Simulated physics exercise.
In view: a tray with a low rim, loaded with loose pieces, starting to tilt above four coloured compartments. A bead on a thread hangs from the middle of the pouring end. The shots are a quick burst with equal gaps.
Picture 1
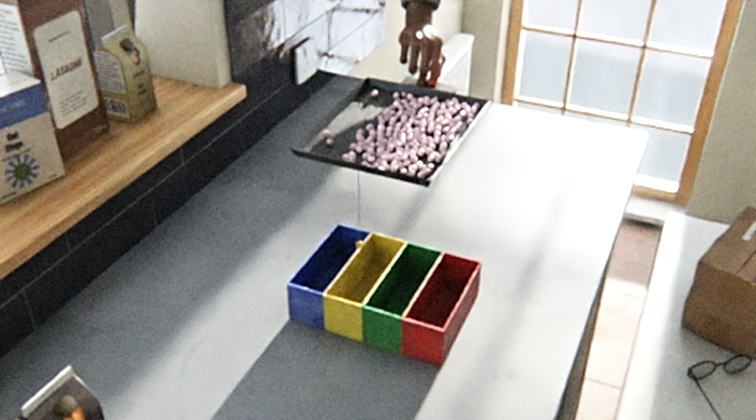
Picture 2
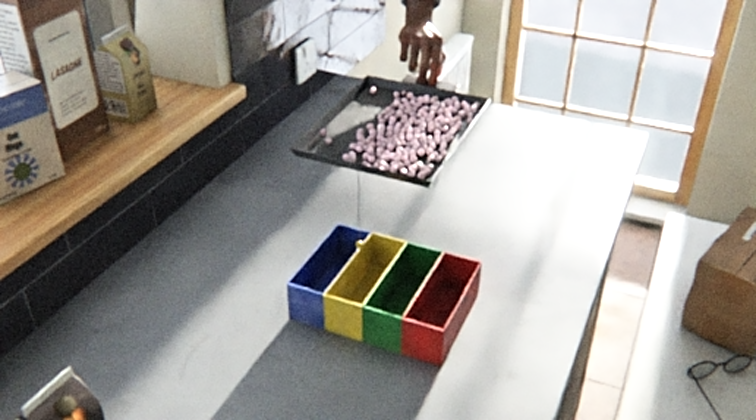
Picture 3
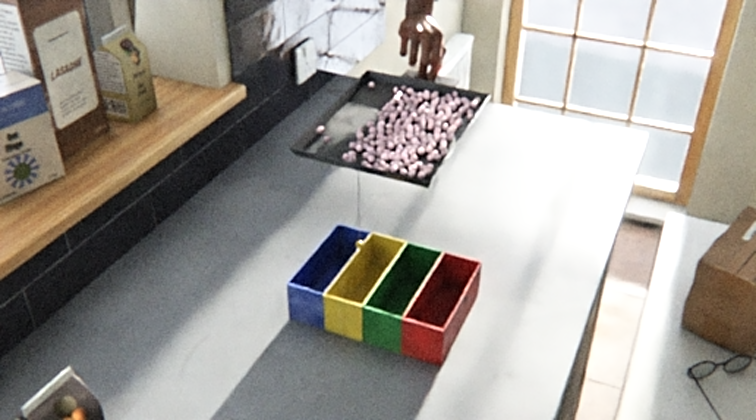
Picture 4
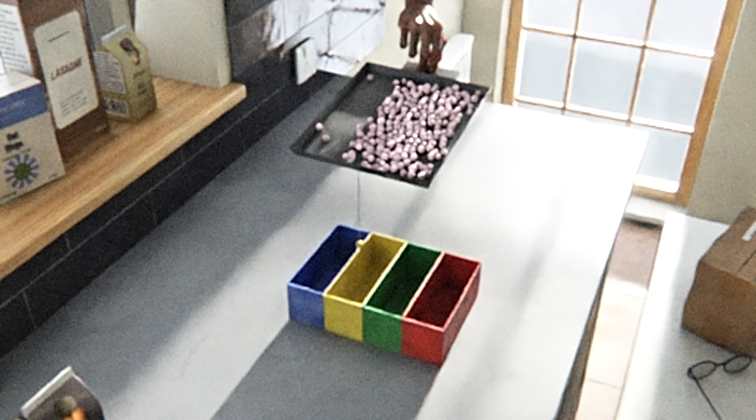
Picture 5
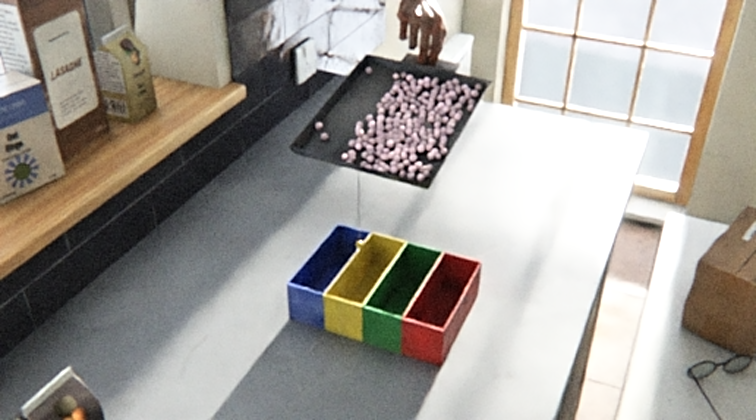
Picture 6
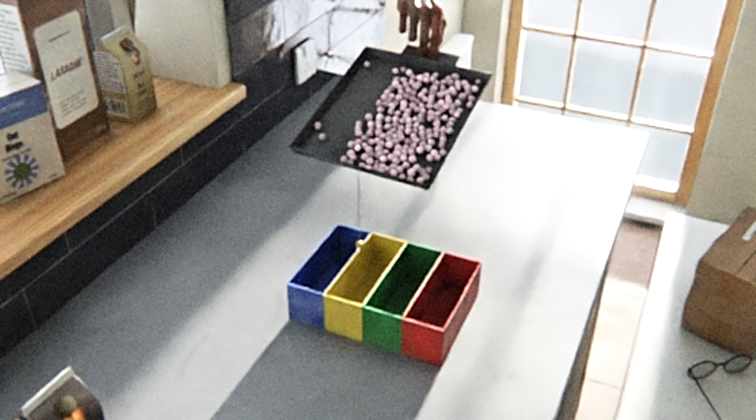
In this clip, a hand at the far edge of a dark tray of small pinkish balls gradually raises that side, steepening the tray's slant above a box with blue, yellow, green and red compartments, while the balls shift slightly.
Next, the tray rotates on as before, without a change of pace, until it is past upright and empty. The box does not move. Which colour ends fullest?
Most goes to the green cell.
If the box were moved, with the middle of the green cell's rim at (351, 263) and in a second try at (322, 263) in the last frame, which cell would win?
The first try: That red cell. The second: The red one.
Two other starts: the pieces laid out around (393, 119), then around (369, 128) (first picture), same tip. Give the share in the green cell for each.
Roughly 40 per cent, and 30 per cent.
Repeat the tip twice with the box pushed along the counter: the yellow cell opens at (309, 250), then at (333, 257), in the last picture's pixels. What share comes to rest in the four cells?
Near 60 % and 80 %.
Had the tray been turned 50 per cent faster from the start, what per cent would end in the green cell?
Close to 40 per cent.
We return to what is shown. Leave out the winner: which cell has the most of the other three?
The runner-up: The yellow cell.
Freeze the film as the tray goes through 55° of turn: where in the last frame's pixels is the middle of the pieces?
At about (390, 183).
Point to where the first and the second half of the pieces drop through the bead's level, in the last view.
Early half (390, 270), late half (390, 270).
Soon, tray tipped steeply; about two thirds on the tray; a small part in the green cell; a small part in the yellow cell; a stray few in the red cell; a stray few in the blue cell; about a quarter falling or outside the box.
A while on, tray tipped right over; about half in the green cell; about a third in the yellow cell; a small part in the red cell; a small part in the blue cell; a stray few falling or outside the box.
Towards the end, tray tipped past a quarter turn; about half in the green cell; about a third in the yellow cell; a small part in the red cell; a small part in the blue cell; a stray few falling or outside the box.
Finally, tray tipped past a quarter turn; about half in the green cell; about a third in the yellow cell; a small part in the red cell; a small part in the blue cell; a stray few outside the box.
